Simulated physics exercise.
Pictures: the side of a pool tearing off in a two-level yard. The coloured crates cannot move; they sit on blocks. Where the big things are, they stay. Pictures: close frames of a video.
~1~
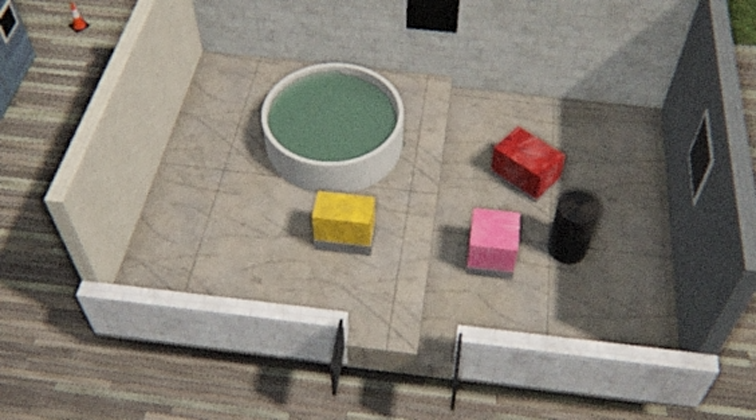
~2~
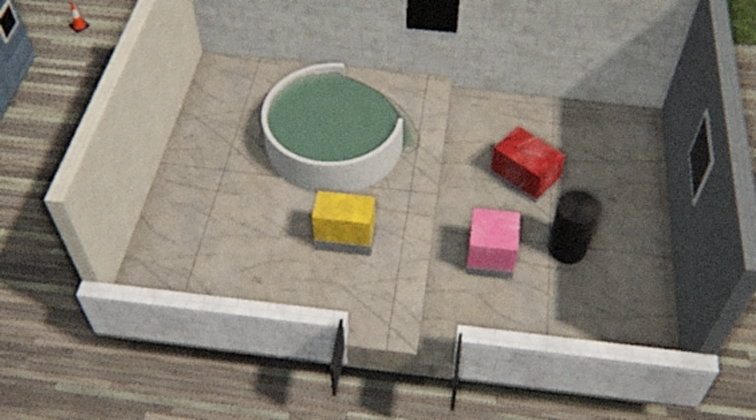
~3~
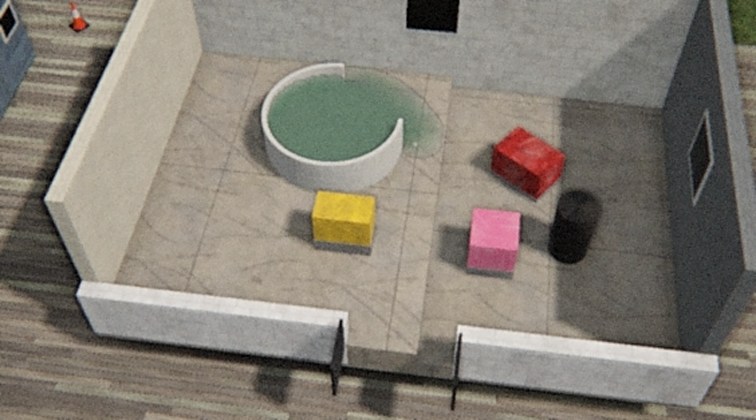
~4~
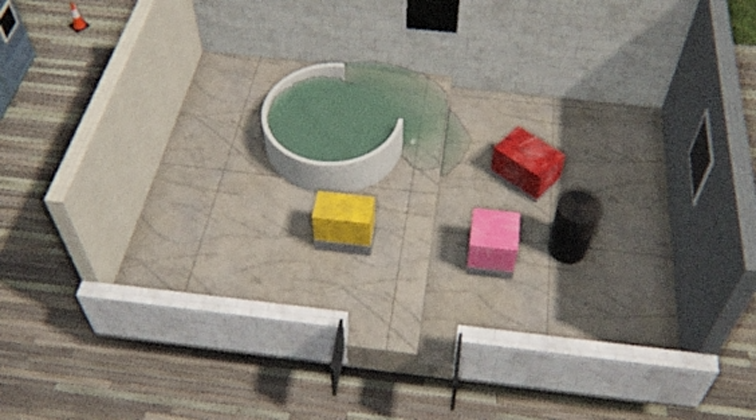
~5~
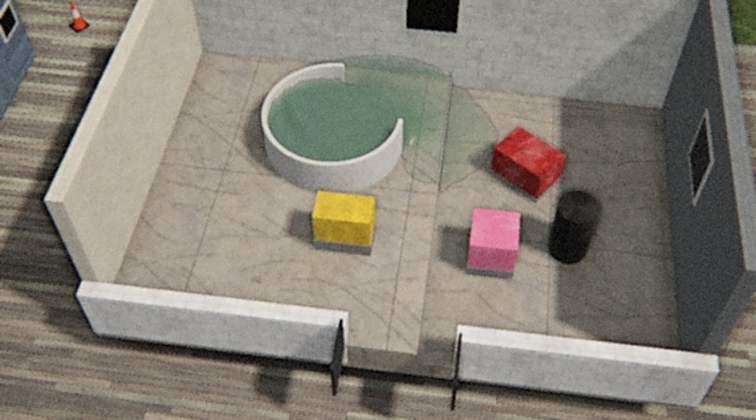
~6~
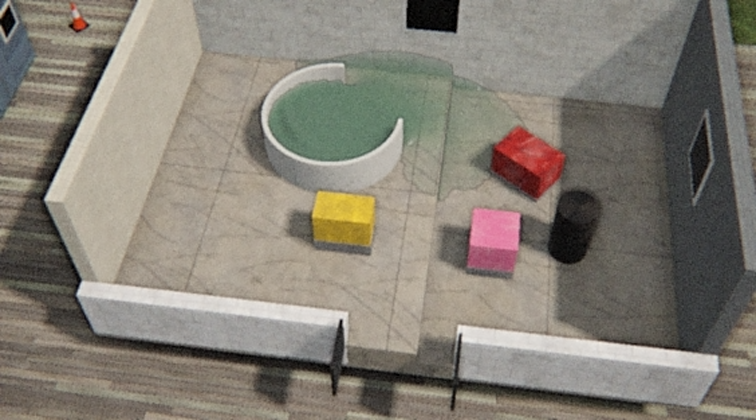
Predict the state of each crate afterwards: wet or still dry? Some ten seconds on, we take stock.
Afterwards, the red crate is wet; the yellow crate is still dry; the pink crate is still dry.
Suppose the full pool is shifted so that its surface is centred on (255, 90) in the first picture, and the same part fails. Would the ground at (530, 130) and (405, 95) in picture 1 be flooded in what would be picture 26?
In that order: Covered, covered.
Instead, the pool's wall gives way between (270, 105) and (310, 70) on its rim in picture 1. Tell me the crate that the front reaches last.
The pink crate.
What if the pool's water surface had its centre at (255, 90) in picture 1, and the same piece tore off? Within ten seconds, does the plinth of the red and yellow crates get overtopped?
Red: Overtopped; yellow: Not reached.
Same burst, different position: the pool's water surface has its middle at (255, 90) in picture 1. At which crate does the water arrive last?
Answer: The crate marked yellow.
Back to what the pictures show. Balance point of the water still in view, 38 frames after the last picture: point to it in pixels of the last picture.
About (499, 198).
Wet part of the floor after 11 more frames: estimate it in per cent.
Some 30 per cent.
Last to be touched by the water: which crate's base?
It would be the yellow-painted one.
A moment on, water covers 20 % of the floor; the red crate water round its plinth, the yellow crate not reached, the pink crate not reached.
Next, water covers 30 % of the floor; the red crate water round its plinth, the yellow crate not reached, the pink crate water round its plinth.
Then, water covers 45 % of the floor; the red crate water round its plinth, the yellow crate not reached, the pink crate water round its plinth.
Later, water covers 75 % of the floor; the red crate water round its plinth, the yellow crate not reached, the pink crate water round its plinth.
In the end, water covers 85 % of the floor; the red crate was topped, the yellow crate stayed above the water, the pink crate stayed above the water.
